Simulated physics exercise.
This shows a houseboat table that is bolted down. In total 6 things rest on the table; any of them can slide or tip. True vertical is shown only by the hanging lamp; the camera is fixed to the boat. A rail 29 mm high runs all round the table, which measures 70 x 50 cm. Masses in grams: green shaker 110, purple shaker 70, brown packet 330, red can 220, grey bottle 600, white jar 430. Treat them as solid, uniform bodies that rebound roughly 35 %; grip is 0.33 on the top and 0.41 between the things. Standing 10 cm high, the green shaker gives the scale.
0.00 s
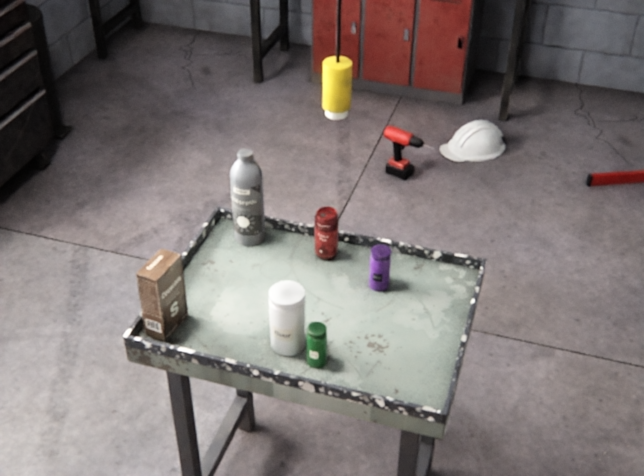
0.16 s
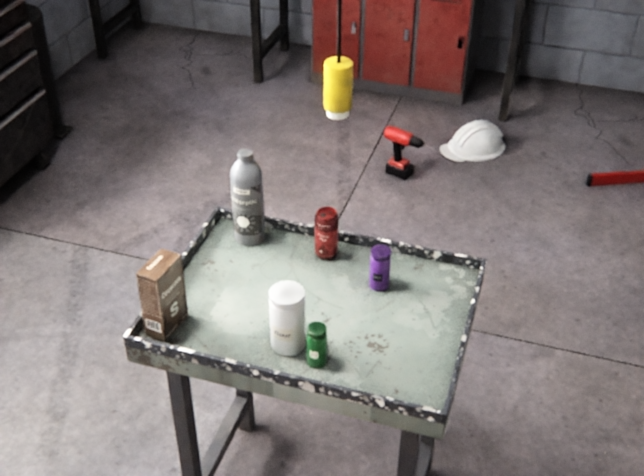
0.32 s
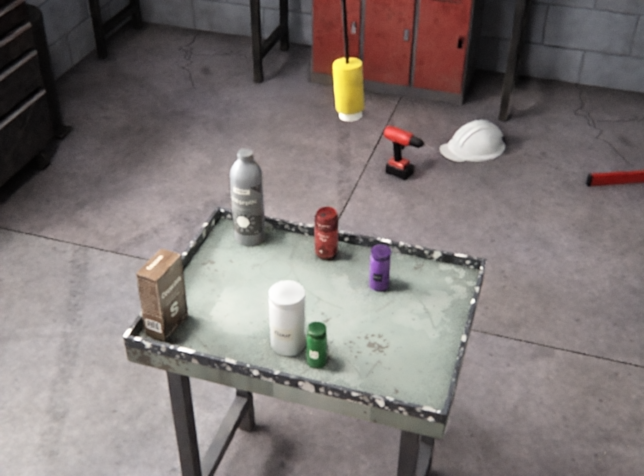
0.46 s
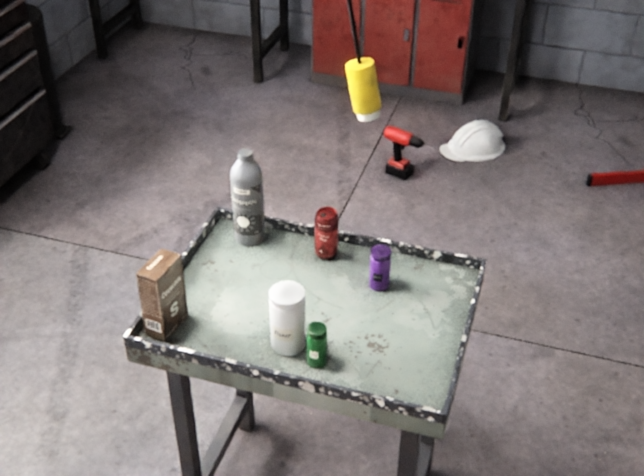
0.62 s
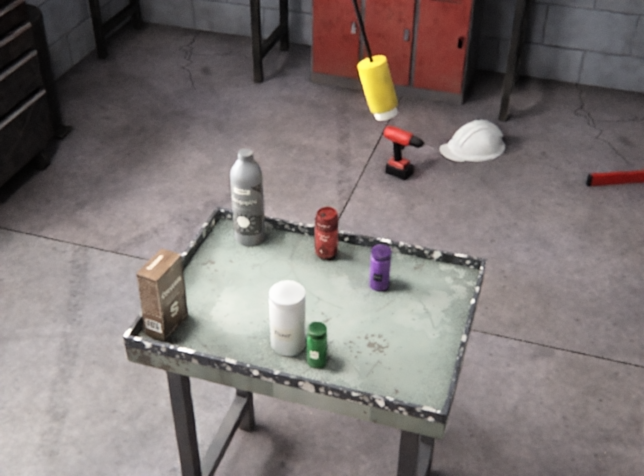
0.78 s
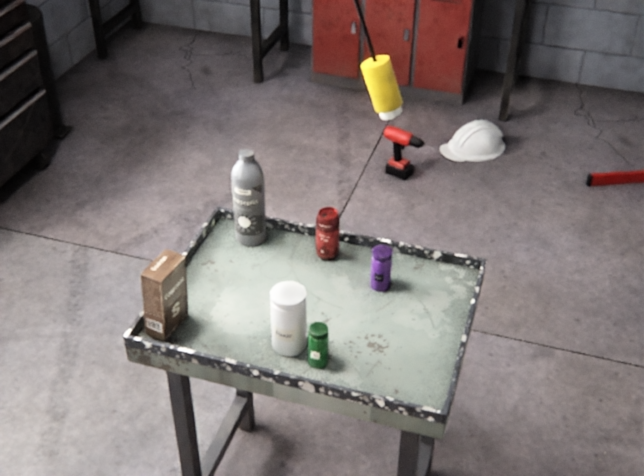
The footage shows a tray-like table holding a brown packet, bottle, jar, can and two shakers while a yellow hanging lamp swings rightward; the tabletop items stay almost still, then shift barely right, the packet leaning slightly.
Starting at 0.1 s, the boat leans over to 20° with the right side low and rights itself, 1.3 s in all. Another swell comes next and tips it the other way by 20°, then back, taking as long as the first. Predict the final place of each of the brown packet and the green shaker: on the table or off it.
Final places: Brown packet on the table; green shaker on the table.
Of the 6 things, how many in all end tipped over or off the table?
The count is 1.
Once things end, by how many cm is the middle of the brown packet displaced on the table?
Start to finish, roughly 16 cm.
After 0.98 s, boat heeled 14°, right side down; brown packet 31° off its base near (183, 302).
After 1.18 s, boat heeled 5°, right side down; brown packet on its side near (224, 334).
After 2.18 s, boat heeled 18°, left side down; brown packet on its side near (225, 337).
In the end (3.2 s), toppled on the table, brown packet; the other 5 under 5 cm from the start. In the last view, brown packet near (223, 336), green shaker near (317, 345).
